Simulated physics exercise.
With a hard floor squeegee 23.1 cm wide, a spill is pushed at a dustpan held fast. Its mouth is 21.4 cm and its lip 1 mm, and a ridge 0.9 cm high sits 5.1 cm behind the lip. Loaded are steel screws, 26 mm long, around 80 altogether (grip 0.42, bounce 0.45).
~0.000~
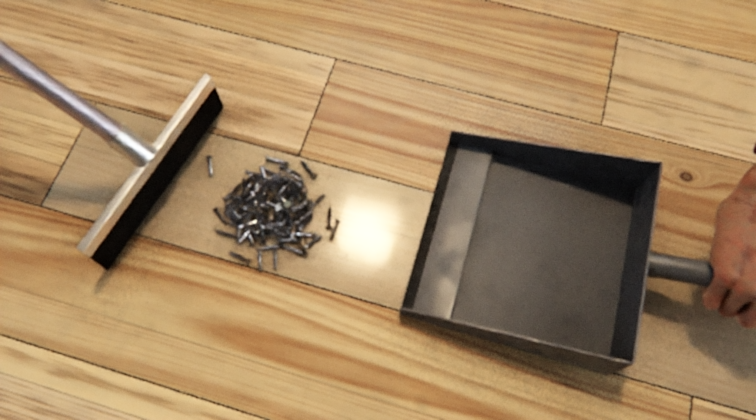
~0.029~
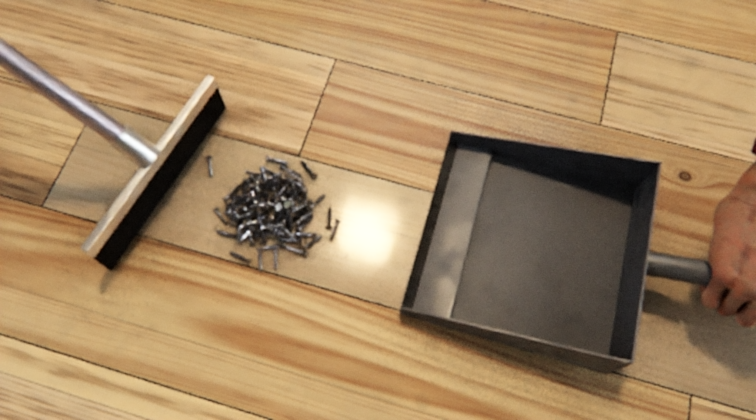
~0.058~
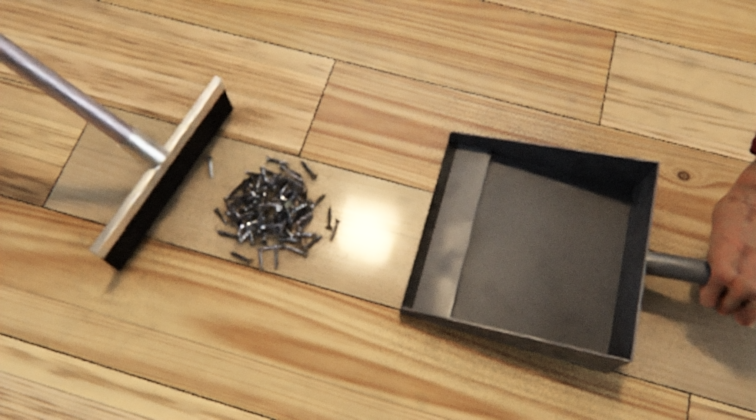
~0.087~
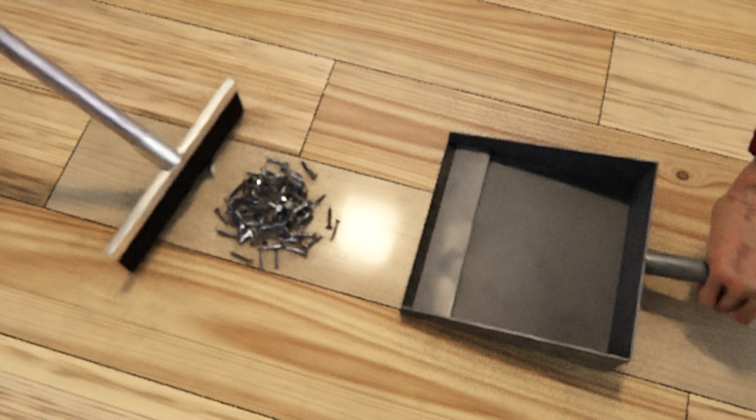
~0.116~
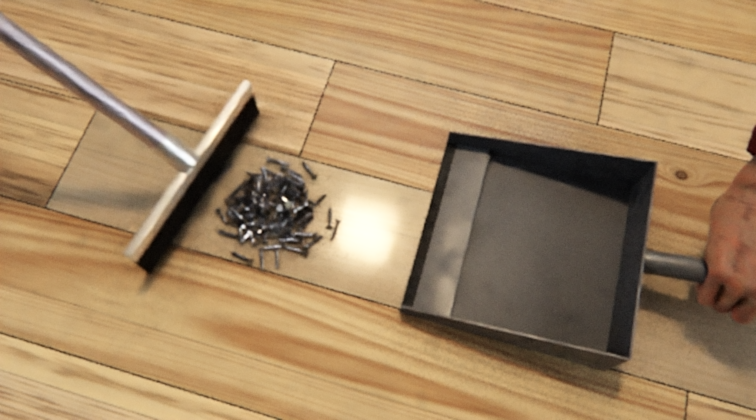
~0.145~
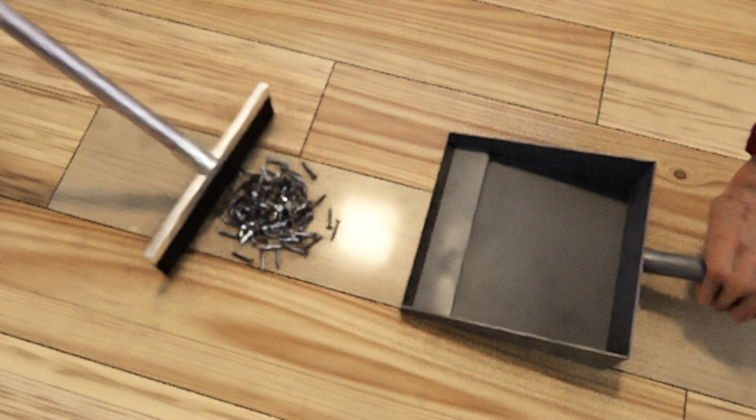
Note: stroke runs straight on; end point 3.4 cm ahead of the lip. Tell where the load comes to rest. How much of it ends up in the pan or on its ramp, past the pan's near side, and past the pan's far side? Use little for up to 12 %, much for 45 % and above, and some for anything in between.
Pan: Some; near side: Little; far side: Little.
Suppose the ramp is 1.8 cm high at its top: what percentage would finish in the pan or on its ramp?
15 %.
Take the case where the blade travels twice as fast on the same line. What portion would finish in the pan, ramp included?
Then some 65 in a hundred.
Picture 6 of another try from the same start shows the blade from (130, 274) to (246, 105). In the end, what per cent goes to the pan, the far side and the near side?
Pan 15; far 0; near 20.
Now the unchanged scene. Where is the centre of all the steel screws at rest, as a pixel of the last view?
Est. centre at rest: (404, 244) px.
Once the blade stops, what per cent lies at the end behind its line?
Estimate: About 5 %.
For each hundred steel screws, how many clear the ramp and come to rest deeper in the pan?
Estimate: Close to 0 per cent of the total.
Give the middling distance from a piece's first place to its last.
About 16 cm.
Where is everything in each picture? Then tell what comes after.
The first frame shows blade from (87, 251) to (209, 84), moved 0.0 cm, 0 of the pieces shifted so far; middle of the pieces at (273, 205); pan at (541, 254).
The second frame shows blade from (91, 251) to (212, 84), moved 0.3 cm, 0 of the pieces shifted so far; middle of the pieces at (274, 205).
The third frame shows blade from (100, 252) to (219, 86), moved 1.1 cm, 0 of the pieces shifted so far; middle of the pieces at (274, 206).
The fourth frame shows blade from (114, 254) to (232, 87), moved 2.5 cm, 0 of the pieces shifted so far; middle of the pieces at (274, 206).
The fifth frame shows blade from (133, 256) to (248, 89), moved 4.3 cm, 1 of the pieces shifted so far; middle of the pieces at (275, 206).
The sixth frame shows blade from (152, 258) to (264, 91), moved 6.2 cm, 1 of the pieces shifted so far; middle of the pieces at (275, 206); pan at (538, 252). The blade's pace is about 0.65 m/s, heading 10 degrees away from the viewer's side.
After 0.29 s, middle of the blade 14 cm from the lip; 0 % over the lip, far side 0 %, near side 5 %.
After 0.39 s, middle of the blade 8 cm from the lip; 0 % over the lip, far side 0 %, near side 5 %.
Then, at 0.62 s, middle of the blade 6 cm from the lip; 15 % over the lip, far side 0 %, near side 5 %.
In the end, at 1.6 s, pan 20 %, near side 5 %, far side 0 %, in front of the lip or behind the blade 75 %.
